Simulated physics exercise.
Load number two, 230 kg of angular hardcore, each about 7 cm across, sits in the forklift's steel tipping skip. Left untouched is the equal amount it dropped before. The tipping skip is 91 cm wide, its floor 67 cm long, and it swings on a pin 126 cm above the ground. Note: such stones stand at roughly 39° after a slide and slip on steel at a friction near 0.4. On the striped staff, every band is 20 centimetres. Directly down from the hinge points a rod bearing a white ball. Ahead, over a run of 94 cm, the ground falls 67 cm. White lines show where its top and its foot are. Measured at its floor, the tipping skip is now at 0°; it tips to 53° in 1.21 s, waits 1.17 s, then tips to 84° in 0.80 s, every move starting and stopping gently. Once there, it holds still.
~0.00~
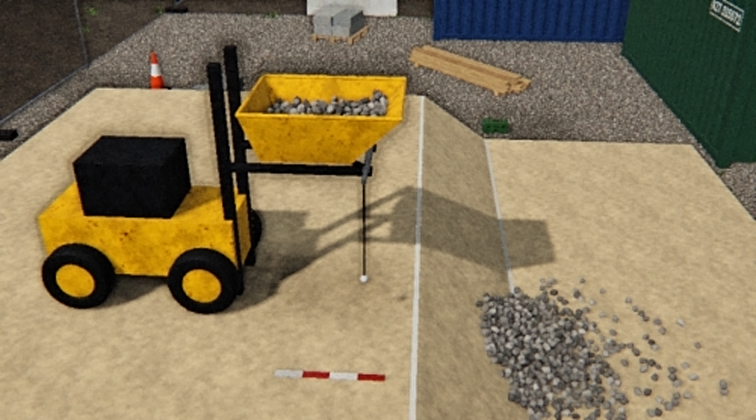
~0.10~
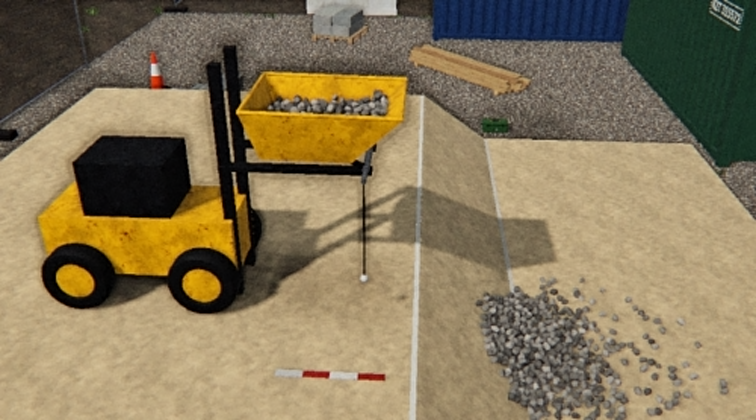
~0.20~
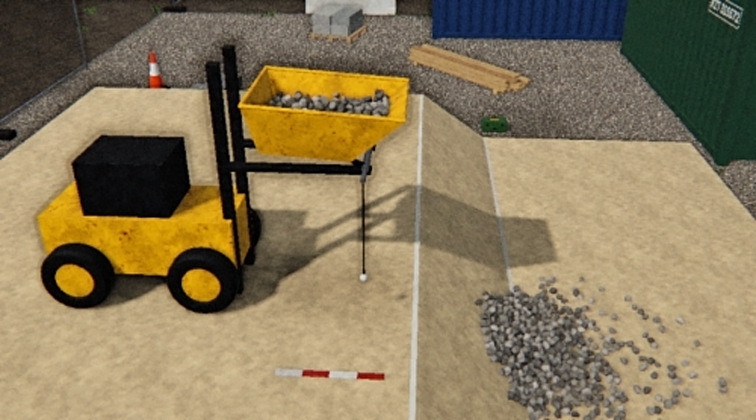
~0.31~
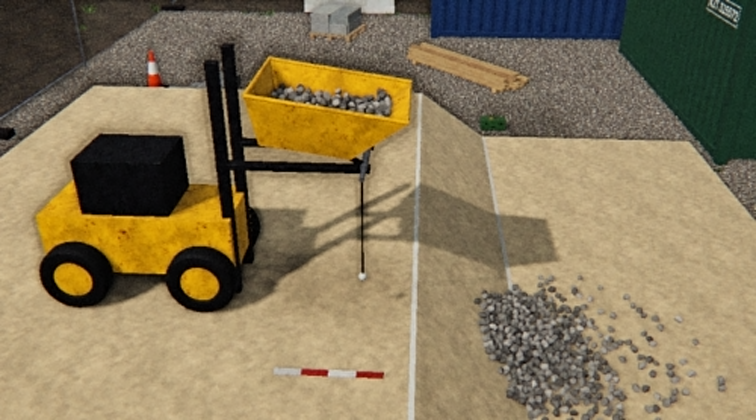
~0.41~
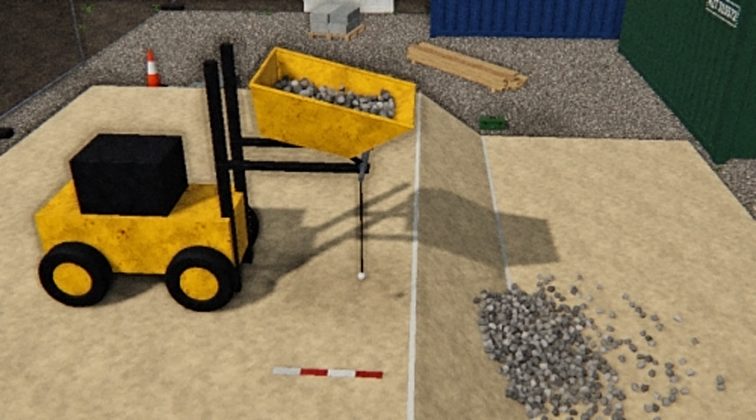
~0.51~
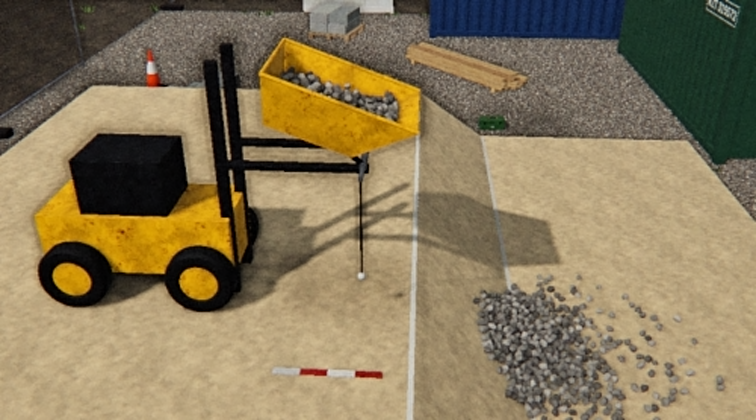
A sandy work yard edged with gravel is seen from above and to one side, in a view that stays almost still. A yellow forklift with a black block on its back stands at left, holding a yellow skip of grey stones near a slope, with loose stones lower right and containers behind. The skip starts level, then tilts steadily rightward, its left side rising.
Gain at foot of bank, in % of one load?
Close to 60 parts in a hundred.
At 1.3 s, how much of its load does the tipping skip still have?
Estimate: 100 % remaining inside, roughly.
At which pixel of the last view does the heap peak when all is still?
Expect the peak around (490, 317).
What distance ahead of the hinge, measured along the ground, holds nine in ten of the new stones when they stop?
Close to 180 centimetres.
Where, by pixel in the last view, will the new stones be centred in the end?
They end up centred around (523, 337).
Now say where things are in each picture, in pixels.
The first frame shows lip at (402, 120), floor tilted 0°, highest stones at (366, 102). The earlier load is highest near (485, 328), 38 cm below ground level, 26 % on the top or the slope, 74 % at the foot of the bank.
The second frame shows lip at (403, 120), floor tilted 1°, highest stones at (362, 102); the stones move at 0.2 m/s on average.
In the third frame, the tipping skip is at 4°, its lip at (405, 121); the top of the load is at (346, 100); the stones move at 0.3 m/s on average.
In the fourth frame, the tipping skip is at 8°, its lip at (409, 123); the top of the load is at (298, 95); the stones move at 0.4 m/s on average.
In the fifth frame, the tipping skip is at 14°, its lip at (413, 127); the top of the load is at (293, 85); the stones move at 0.5 m/s on average.
In the sixth frame, the tipping skip is at 20°, its lip at (419, 133); the top of the load is at (294, 78); the stones move at 0.6 m/s on average.
After 0.9 s the floor is at 45°; in per cent of one load, 100 in the tipping skip, 26 on the top or the slope, 74 at the foot of the bank; the foremost stones are at (718, 387).
After 1.3 s the floor is at 53°; in per cent of one load, 100 in the tipping skip, 26 on the top or the slope, 74 at the foot of the bank; the foremost stones are at (718, 387).
After 3.6 s the floor is at 84°; in per cent of one load, 7 in the tipping skip, 113 on the top or the slope, 79 at the foot of the bank; the foremost stones are at (718, 387).
After 6.0 s the floor is at 84°; in per cent of one load, 0 in the tipping skip, 66 on the top or the slope, 134 at the foot of the bank; the foremost stones are at (718, 387). Net gain at the foot of the bank, 60.
